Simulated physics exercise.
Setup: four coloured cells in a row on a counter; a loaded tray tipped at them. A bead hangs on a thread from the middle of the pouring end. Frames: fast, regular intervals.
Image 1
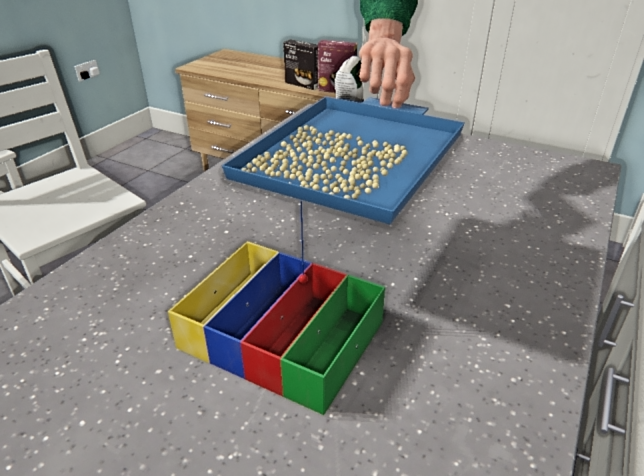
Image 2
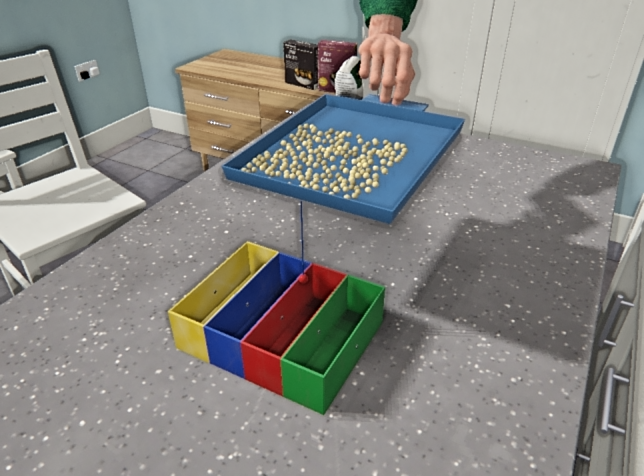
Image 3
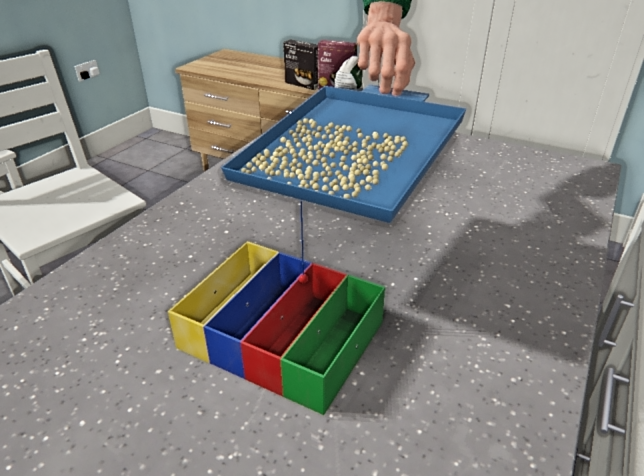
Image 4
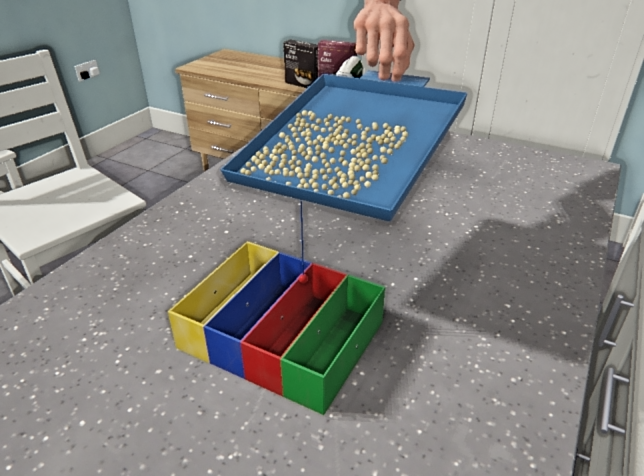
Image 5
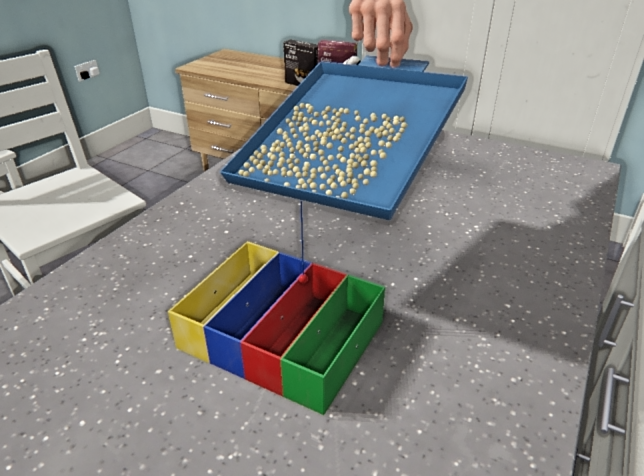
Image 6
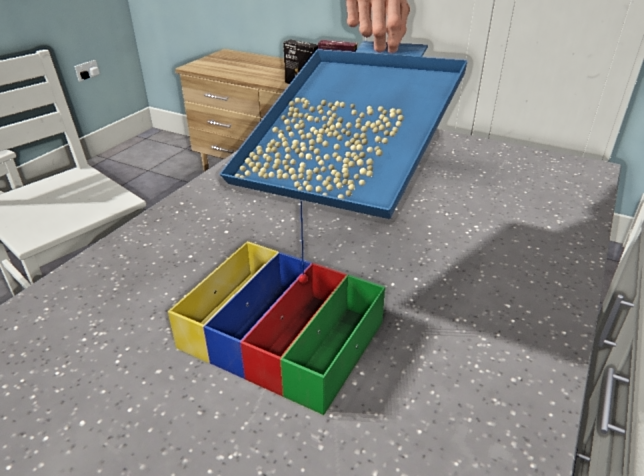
A hand raising the far edge of a blue tray of soya beans above yellow, blue, red and green cells, beans shifting slightly.
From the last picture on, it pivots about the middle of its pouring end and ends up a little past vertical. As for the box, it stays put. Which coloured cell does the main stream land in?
The main stream lands in the yellow cell.
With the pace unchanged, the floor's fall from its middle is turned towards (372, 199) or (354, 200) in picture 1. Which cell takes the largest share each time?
Case 1 - green. Case 2 - that green cell.
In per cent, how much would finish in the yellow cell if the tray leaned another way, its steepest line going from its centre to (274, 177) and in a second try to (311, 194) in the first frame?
In turn, 90 percent and then 20 percent.
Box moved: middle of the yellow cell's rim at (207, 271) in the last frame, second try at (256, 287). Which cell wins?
With the first placing it's the blue cell, with the second it's the yellow cell.
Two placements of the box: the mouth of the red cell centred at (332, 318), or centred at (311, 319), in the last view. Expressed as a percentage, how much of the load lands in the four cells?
In turn 60 and 80 in a hundred.
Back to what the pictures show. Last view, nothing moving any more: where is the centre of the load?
Roughly at pixel (237, 333).
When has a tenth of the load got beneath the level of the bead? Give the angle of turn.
Roughly 100 degrees.
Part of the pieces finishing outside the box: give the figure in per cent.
Around 0 %.
Shortly afterwards, tray tipped steeply; all but a few on the tray; only a few in the yellow cell; only a few falling or outside the box.
Next, tray tipped past a quarter turn; near a quarter on the tray; near a quarter in the yellow cell; a little in the blue cell; a little in the red cell; near half falling or outside the box.
Some moments later, tray tipped past a quarter turn; near half in the yellow cell; near a quarter in the blue cell; near a quarter in the red cell; only a few in the green cell; only a few falling or outside the box.
In the end, tray tipped past a quarter turn; near half in the yellow cell; near a quarter in the blue cell; near a quarter in the red cell; only a few in the green cell; only a few outside the box.
